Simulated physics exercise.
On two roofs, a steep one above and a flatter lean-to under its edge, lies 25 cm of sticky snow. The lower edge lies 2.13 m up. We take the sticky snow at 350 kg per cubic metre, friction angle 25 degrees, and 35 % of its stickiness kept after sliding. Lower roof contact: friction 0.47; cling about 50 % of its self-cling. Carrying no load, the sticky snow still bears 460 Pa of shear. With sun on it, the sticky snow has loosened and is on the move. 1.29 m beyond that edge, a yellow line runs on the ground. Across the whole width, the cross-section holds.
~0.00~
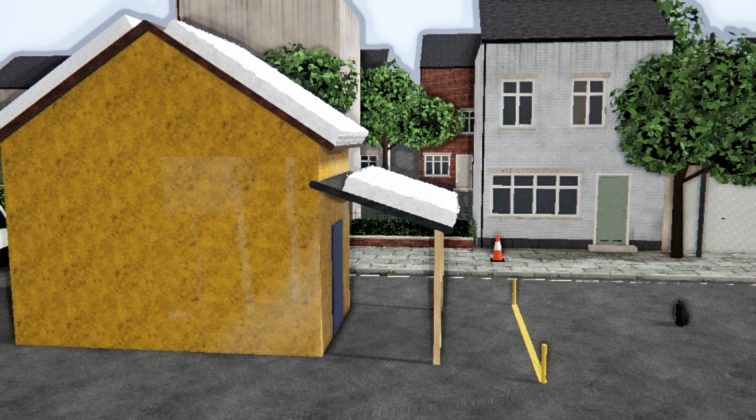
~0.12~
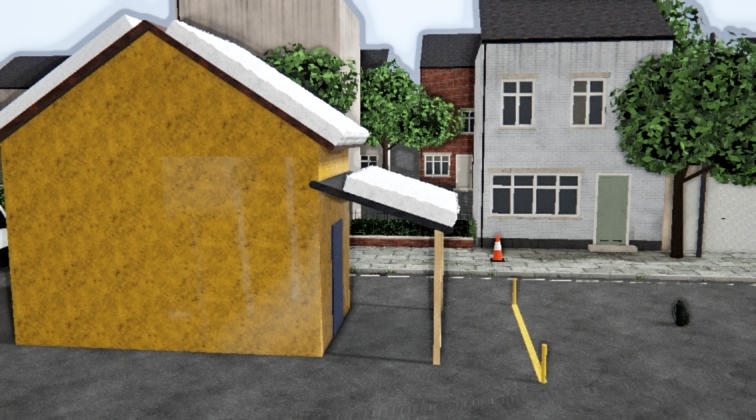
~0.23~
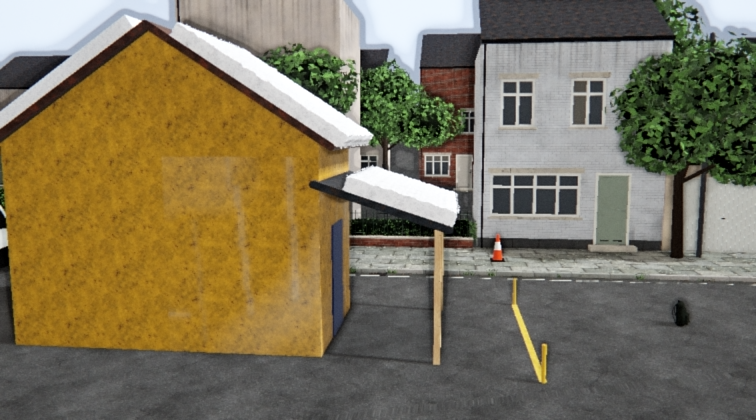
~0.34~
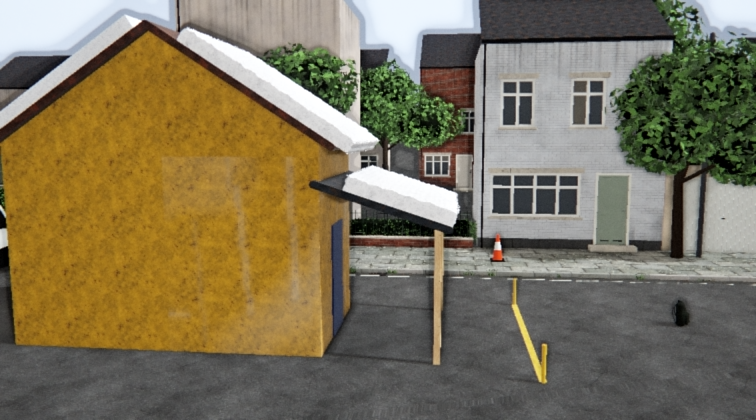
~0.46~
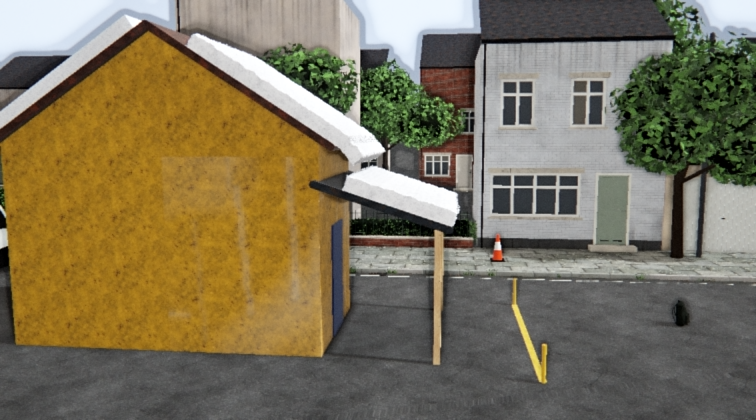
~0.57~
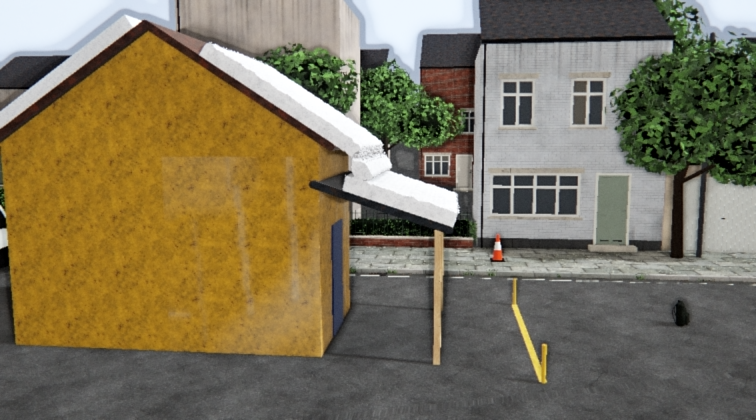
Thick white snow slides slowly down the right slope of a mustard-yellow building's steep roof, seen from across a grey paved area by a still camera. A flatter snow-covered lean-to on a wooden post adjoins it, with a yellow ground line, an orange cone, green trees and pale and brick houses beyond. The upper snow creeps past the eave, then cracks and bends onto the lower snow.
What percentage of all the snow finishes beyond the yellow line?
About 36 %.
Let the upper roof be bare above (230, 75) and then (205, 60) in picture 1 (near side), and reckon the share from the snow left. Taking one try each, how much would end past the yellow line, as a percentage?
Try 1: 8 %; try 2: 20 %.
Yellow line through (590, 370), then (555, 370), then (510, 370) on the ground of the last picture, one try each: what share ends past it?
Roughly 18 %, then 30 %, then 45 %.
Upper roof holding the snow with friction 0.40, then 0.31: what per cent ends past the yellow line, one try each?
I'd say 8 %, followed by 20 %.
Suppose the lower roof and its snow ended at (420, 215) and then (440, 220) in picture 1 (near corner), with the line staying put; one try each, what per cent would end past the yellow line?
Try 1: 45 %; try 2: 40 %.
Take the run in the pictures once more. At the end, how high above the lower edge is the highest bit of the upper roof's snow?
Looks like around 0.8 m above that edge.
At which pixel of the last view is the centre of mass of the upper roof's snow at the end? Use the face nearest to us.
The middle sits at about (536, 322).
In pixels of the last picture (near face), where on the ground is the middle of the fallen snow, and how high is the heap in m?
Middle around (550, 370); height roughly 0.3 m.
After 1.11 s, none is below the lower edge and 0 % is past the line.
After 1.74 s, 25 % is below the lower edge and 0 % is past the line.
After 2.37 s, 63 % is below the lower edge and 33 % is past the line.
After 3.00 s, 65 % is below the lower edge and 36 % is past the line.
After 3.60 s, at the end, 65 % is below the lower edge and 36 % is past the line.
